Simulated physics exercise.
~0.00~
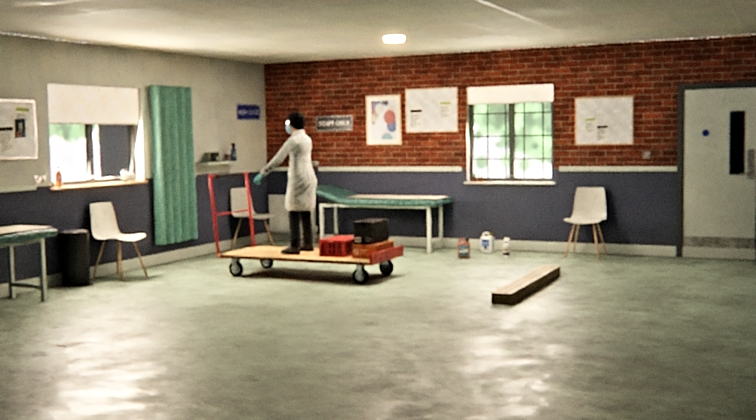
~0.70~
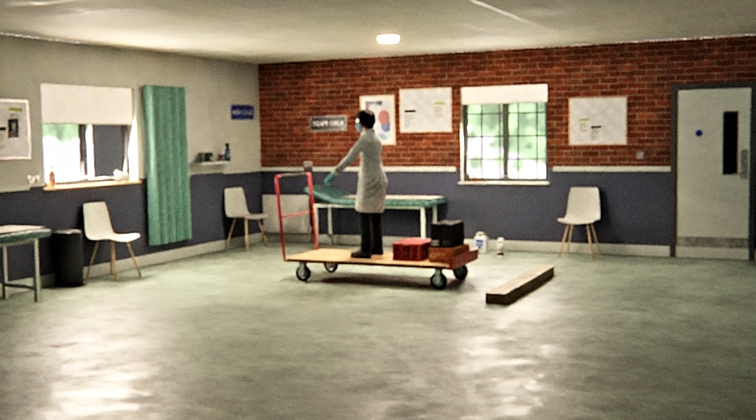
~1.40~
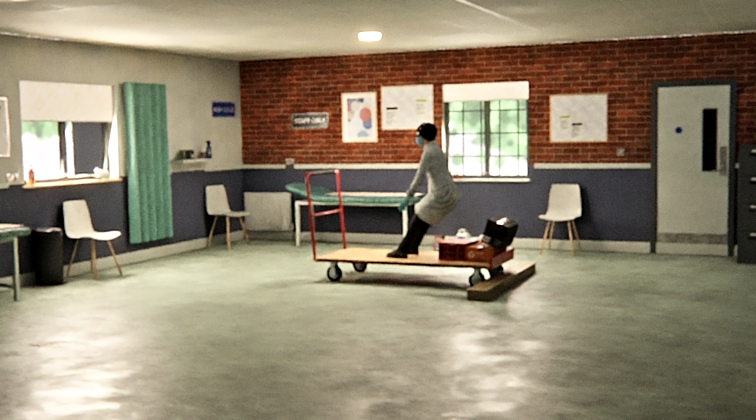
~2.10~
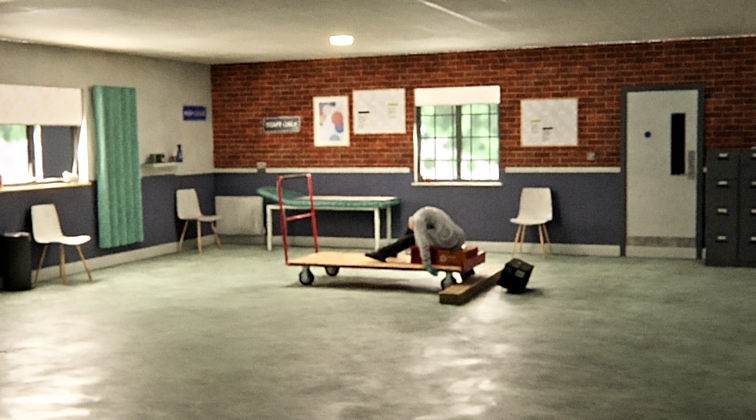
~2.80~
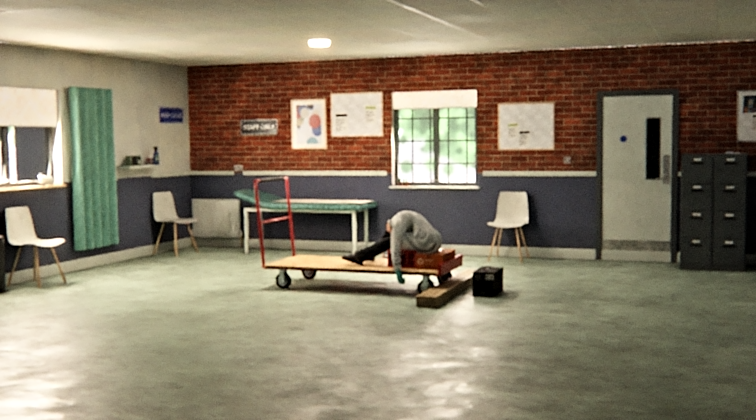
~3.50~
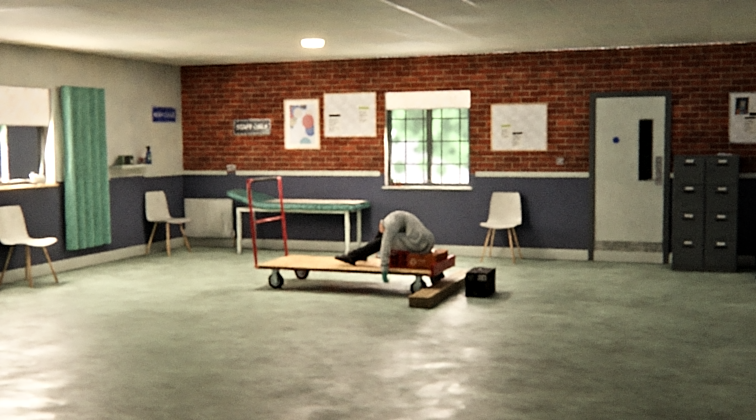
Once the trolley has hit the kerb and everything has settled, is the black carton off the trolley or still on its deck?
The black carton is off the trolley. It tumbles over the front edge and comes to rest on the floor just beyond the kerb.
